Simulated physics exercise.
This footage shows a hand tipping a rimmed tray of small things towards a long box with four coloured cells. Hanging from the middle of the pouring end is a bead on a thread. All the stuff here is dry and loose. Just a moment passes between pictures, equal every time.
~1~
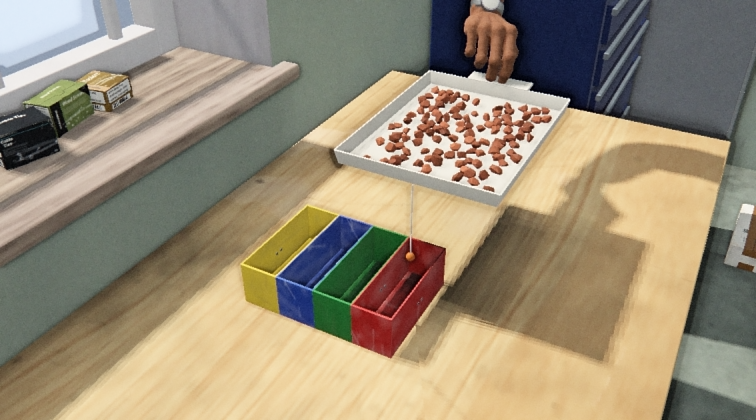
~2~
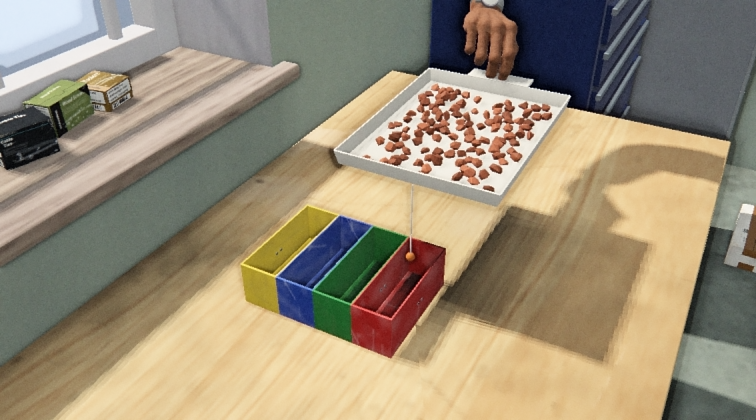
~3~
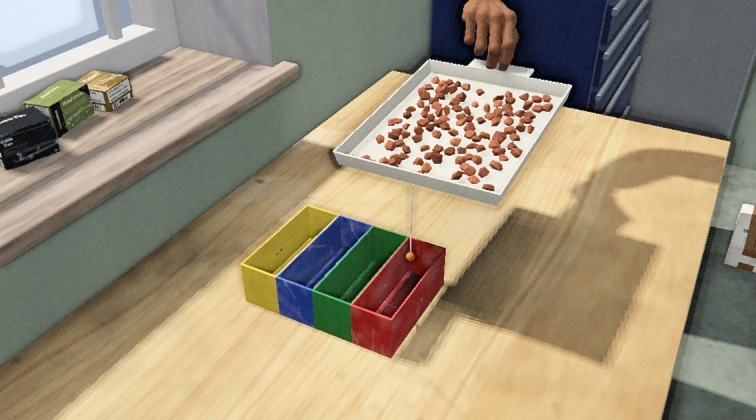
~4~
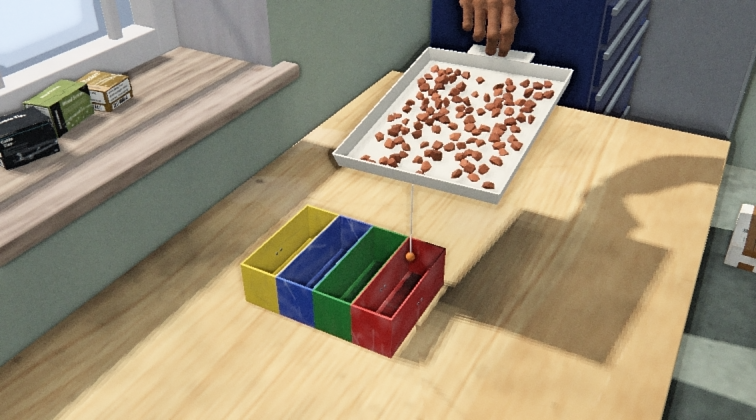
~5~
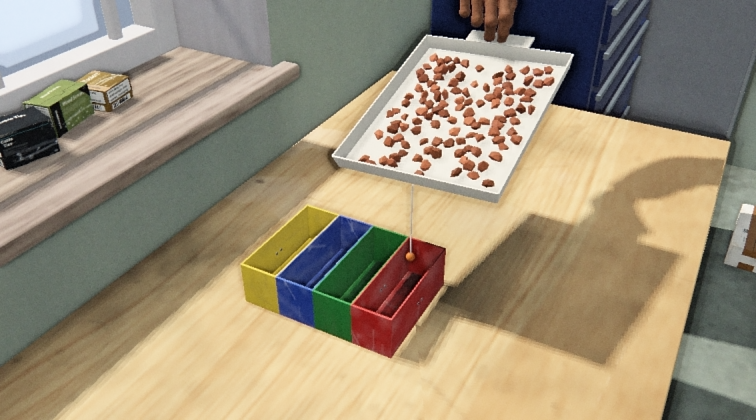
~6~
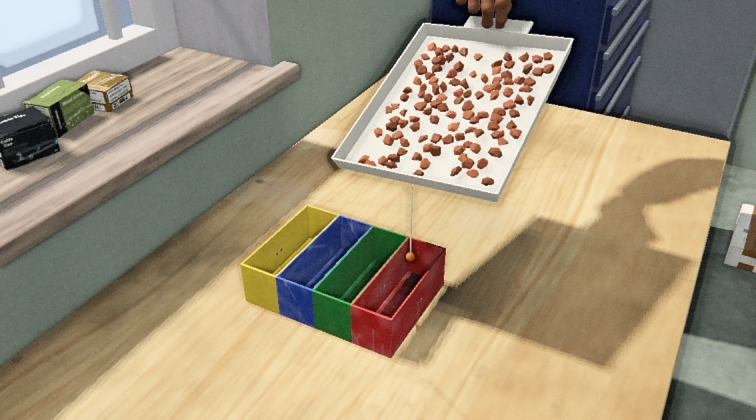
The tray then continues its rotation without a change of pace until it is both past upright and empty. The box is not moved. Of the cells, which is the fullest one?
The green one.
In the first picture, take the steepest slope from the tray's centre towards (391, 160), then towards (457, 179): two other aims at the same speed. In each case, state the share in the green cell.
Respectively close to 40 and 0 in a hundred.
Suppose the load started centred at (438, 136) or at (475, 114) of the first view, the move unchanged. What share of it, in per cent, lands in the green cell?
That would be 40 per cent, and then 40 per cent.
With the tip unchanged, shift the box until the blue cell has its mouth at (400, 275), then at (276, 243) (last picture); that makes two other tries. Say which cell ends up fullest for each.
First try: Yellow. Second try: That red cell.
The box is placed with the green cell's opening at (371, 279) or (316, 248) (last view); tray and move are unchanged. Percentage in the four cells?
Some 100 and then some 50 per cent.
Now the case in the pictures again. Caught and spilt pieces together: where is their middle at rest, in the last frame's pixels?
Somewhere close to (359, 308) in the last picture.
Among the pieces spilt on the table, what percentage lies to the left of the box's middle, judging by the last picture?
It amounts to some 20 percent.
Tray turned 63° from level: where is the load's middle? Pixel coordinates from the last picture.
Near (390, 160).
Just after the last frame, tray tipped steeply; almost all on the tray; just a few falling or outside the box.
A moment on, tray tipped past a quarter turn; roughly a third on the tray; roughly a quarter in the green cell; about a tenth in the red cell; about a tenth in the blue cell; roughly a quarter falling or outside the box.
Further on, tray tipped past a quarter turn; roughly a third in the green cell; roughly a quarter in the blue cell; roughly a quarter in the red cell; about a tenth falling or outside the box.
When it is over, tray tipped past a quarter turn; roughly a third in the green cell; roughly a quarter in the blue cell; roughly a quarter in the red cell; not one in the yellow cell; about a tenth outside the box.
